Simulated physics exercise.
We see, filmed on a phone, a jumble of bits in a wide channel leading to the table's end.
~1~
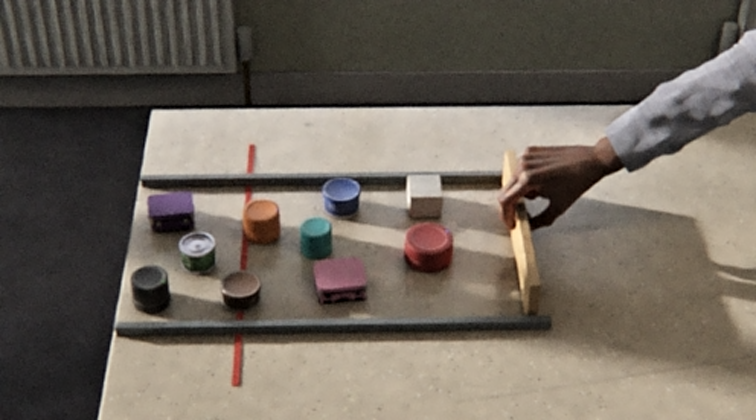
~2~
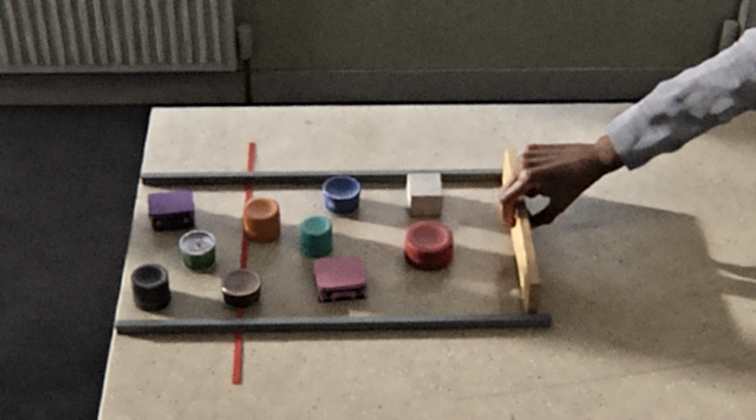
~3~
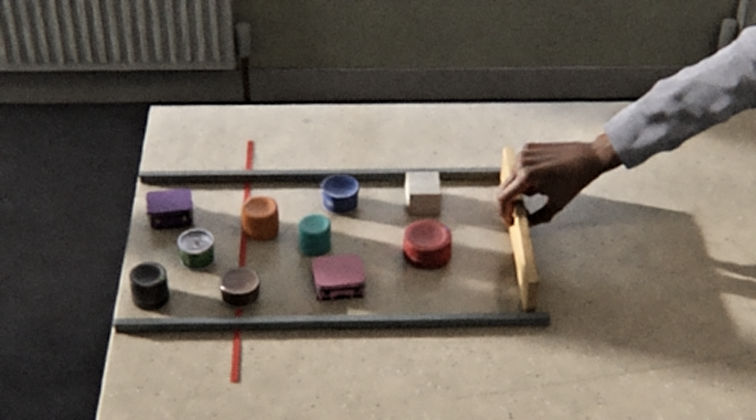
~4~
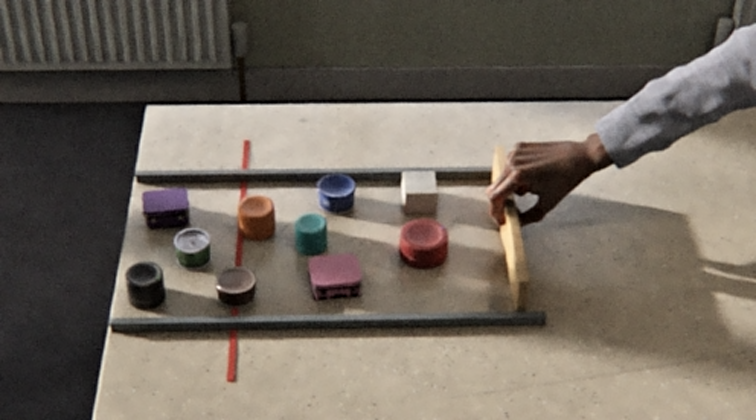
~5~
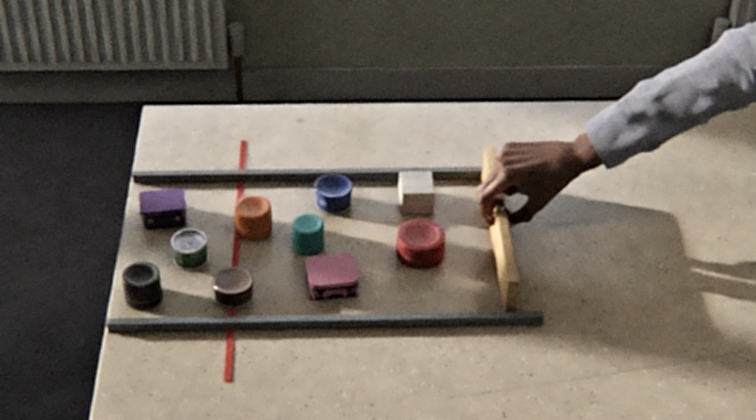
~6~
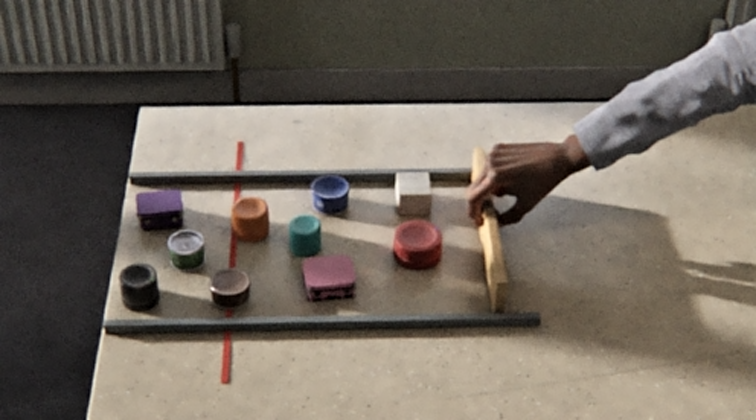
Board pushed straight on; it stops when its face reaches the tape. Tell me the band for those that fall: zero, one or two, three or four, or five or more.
The edge claims none.
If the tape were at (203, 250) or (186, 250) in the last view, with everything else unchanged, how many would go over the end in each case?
2, then 2.
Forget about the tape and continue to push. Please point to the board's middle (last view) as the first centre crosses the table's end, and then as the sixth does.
I'd put the first at about (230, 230) and the next at about (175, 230).
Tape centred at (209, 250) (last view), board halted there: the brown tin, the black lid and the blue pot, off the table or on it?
In short: Brown tin safe, black lid gone, blue pot safe.
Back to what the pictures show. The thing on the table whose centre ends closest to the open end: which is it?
The foremost one is the purple case.
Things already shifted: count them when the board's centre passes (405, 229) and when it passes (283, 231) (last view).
2 and 7.
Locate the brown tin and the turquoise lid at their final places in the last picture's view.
The brown tin comes to rest at (160, 291), and the turquoise lid comes to rest at (182, 228).
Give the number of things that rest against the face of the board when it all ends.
The count in contact is 3.
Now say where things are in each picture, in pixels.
In the first picture, black lid (150, 289); purple case (171, 213); green pot (198, 254); board (520, 231); tape (244, 252).
In the second picture, purple case (172, 211); orange lid (262, 220).
In the third picture, green pot (197, 251); white block (423, 193).
In the fourth picture, black lid (145, 286); blue pot (337, 194).
In the fifth picture, purple case (163, 209); turquoise lid (308, 235).
In the sixth picture, black lid (139, 287); purple case (160, 211); green pot (187, 252); board (488, 228); tape (233, 249).
Soon after, none off yet; black lid at rest near (139, 287); purple case at rest near (160, 211); green pot at rest near (187, 252).
At rest, the number that fall off is zero.
